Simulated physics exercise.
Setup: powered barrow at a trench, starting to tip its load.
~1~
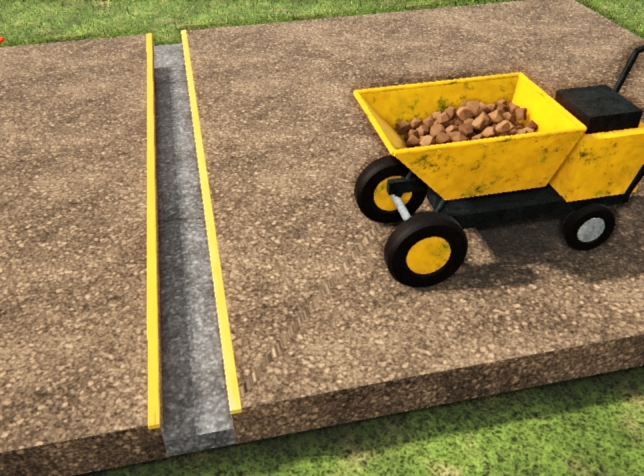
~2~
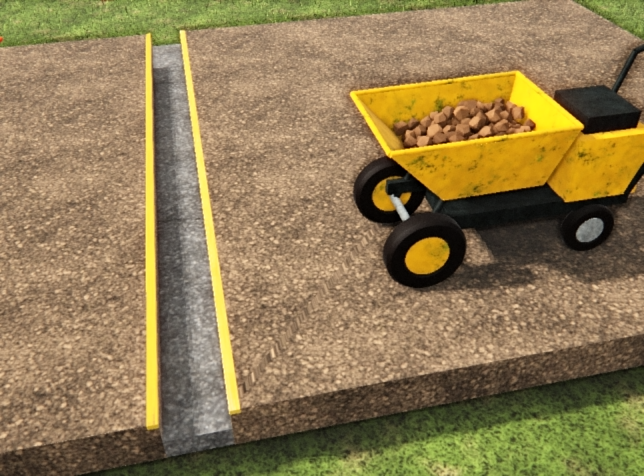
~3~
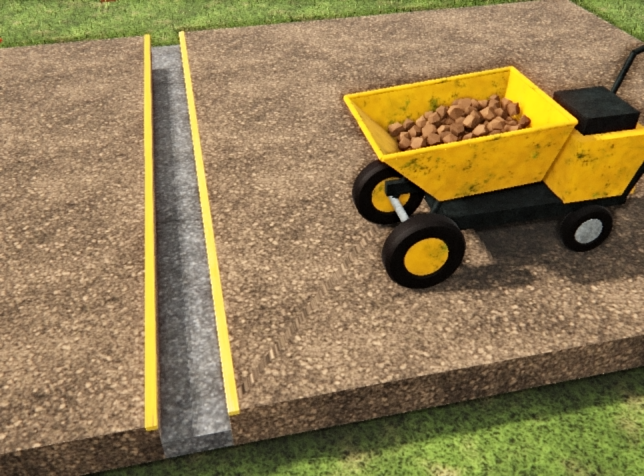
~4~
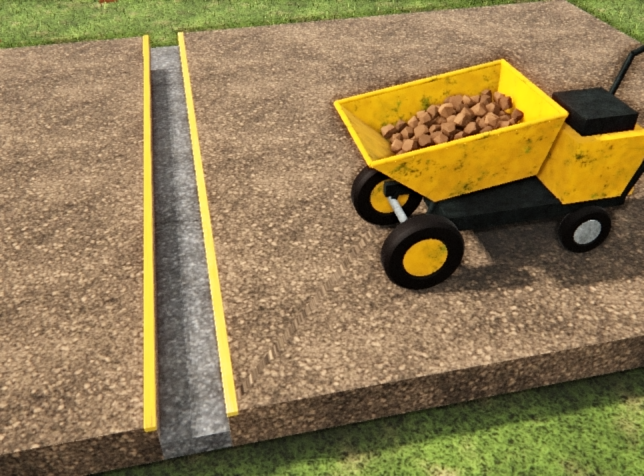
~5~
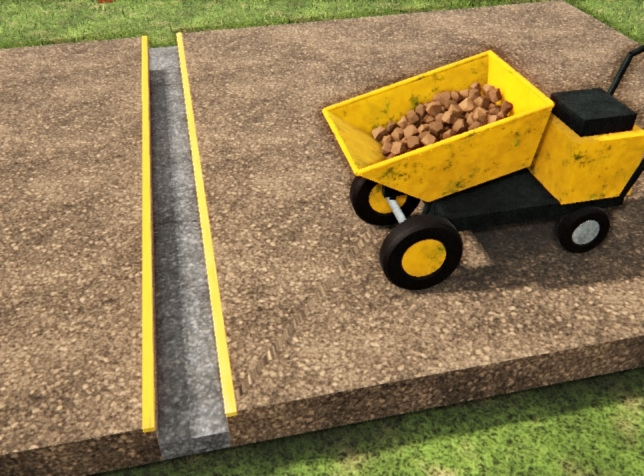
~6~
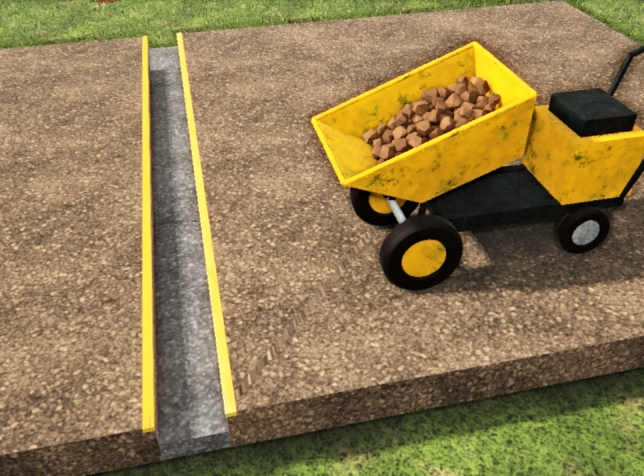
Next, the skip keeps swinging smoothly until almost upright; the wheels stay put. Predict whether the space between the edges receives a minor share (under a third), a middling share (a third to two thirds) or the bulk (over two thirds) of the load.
I predict a trench share smaller than one third.
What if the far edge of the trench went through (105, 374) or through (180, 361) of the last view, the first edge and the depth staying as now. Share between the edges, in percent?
About 20 %, then 20 %.
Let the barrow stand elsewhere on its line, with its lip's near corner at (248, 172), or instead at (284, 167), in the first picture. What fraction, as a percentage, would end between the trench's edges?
Well, you'd get roughly 20 per cent from the first place and roughly 70 per cent from the second.
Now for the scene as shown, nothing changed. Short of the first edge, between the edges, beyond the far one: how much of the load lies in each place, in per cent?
Roughly, short 60 per cent, between 25 per cent and beyond 0 per cent.
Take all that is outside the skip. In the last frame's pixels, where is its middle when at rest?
Roughly at pixel (238, 272).
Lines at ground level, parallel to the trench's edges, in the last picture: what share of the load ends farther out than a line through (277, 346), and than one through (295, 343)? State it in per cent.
Close to 60 % and 80 %, in that order.
Just after the last frame, skip tipped steeply; every one in the skip.
A moment on, skip tipped right over; the larger part in the skip; roughly a quarter short of the trench; just a few falling.
Further on, skip tipped right over; roughly a quarter in the skip; roughly two thirds short of the trench; roughly a quarter in or heaped over the trench; just a few beyond it.
When it is over, skip tipped right over; about a tenth in the skip; roughly two thirds short of the trench; roughly a quarter in or heaped over the trench; just a few beyond it.
